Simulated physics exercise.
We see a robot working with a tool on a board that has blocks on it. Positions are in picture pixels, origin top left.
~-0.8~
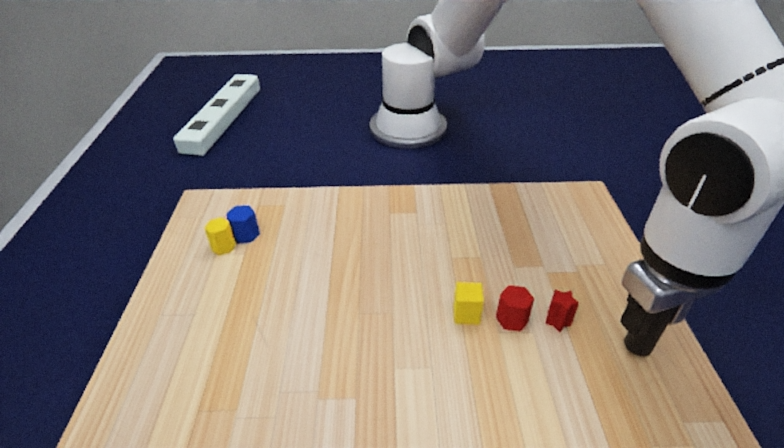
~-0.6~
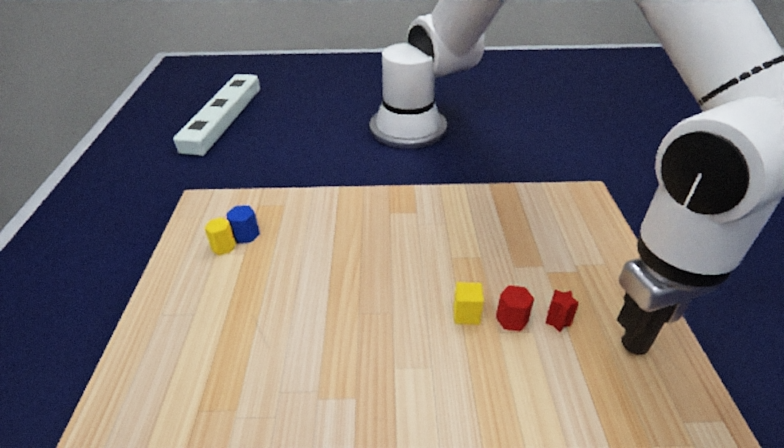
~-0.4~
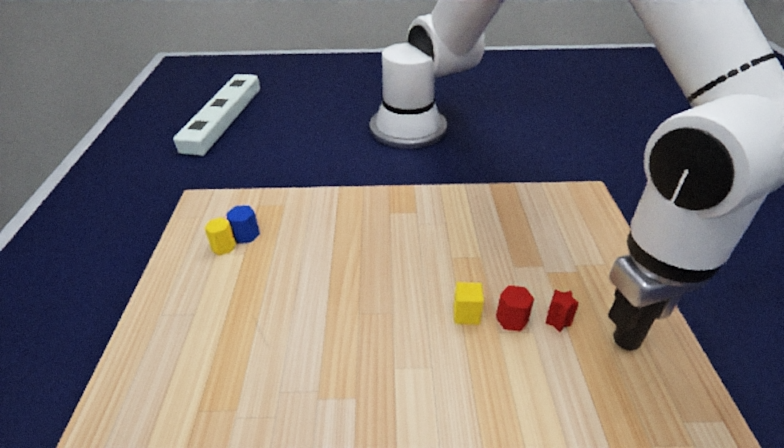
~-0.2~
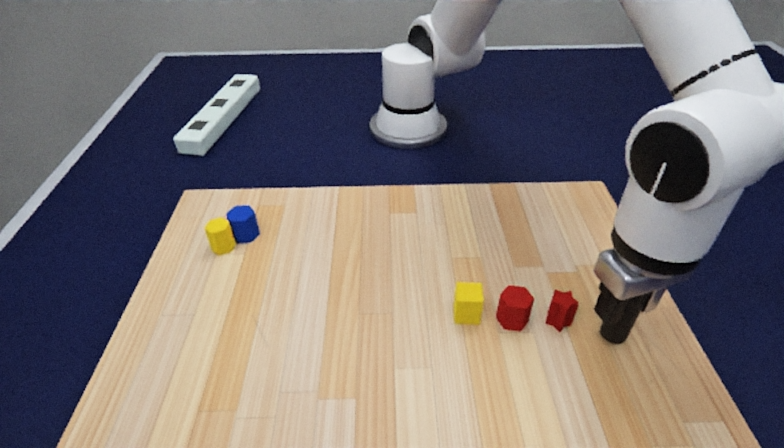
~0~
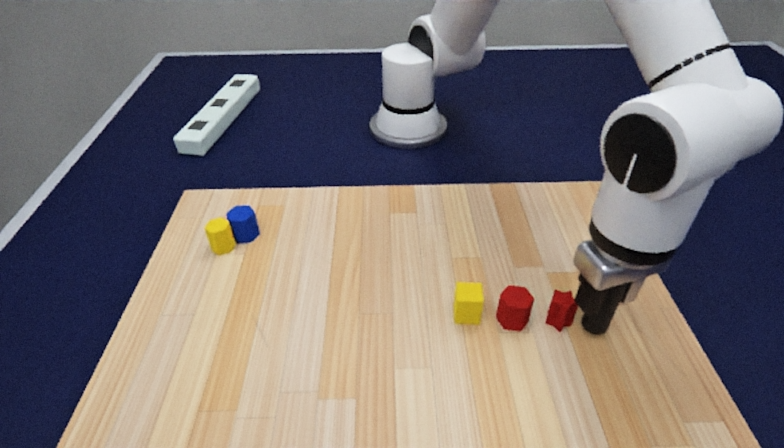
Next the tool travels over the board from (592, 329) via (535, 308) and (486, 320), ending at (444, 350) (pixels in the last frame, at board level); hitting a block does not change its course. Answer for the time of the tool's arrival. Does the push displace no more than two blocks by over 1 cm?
My answer is no.
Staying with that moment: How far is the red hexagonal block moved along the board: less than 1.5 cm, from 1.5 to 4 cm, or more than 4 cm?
It slides well over 4 cm.
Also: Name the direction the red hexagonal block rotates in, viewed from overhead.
It turns counter-clockwise.
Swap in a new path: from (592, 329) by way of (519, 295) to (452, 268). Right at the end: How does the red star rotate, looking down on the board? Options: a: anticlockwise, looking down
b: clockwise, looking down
a.
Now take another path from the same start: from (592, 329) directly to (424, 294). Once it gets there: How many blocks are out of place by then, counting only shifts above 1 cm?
My guess is at least three.
On the path given first. One third of the way, tool (536, 304); red hexagonal block (497, 301); red star (518, 291), turned 50° anticlockwise.
Two thirds of the way, tool (487, 316); yellow four-sided block (442, 295), turned 65° clockwise; red hexagonal block (467, 327), turned 50° anticlockwise; red star (470, 305), turned 80° anticlockwise.
At the end, tool (444, 345); yellow four-sided block (427, 296), turned 130° clockwise; red hexagonal block (454, 352), turned 130° anticlockwise; red star (422, 324), turned 50° anticlockwise.
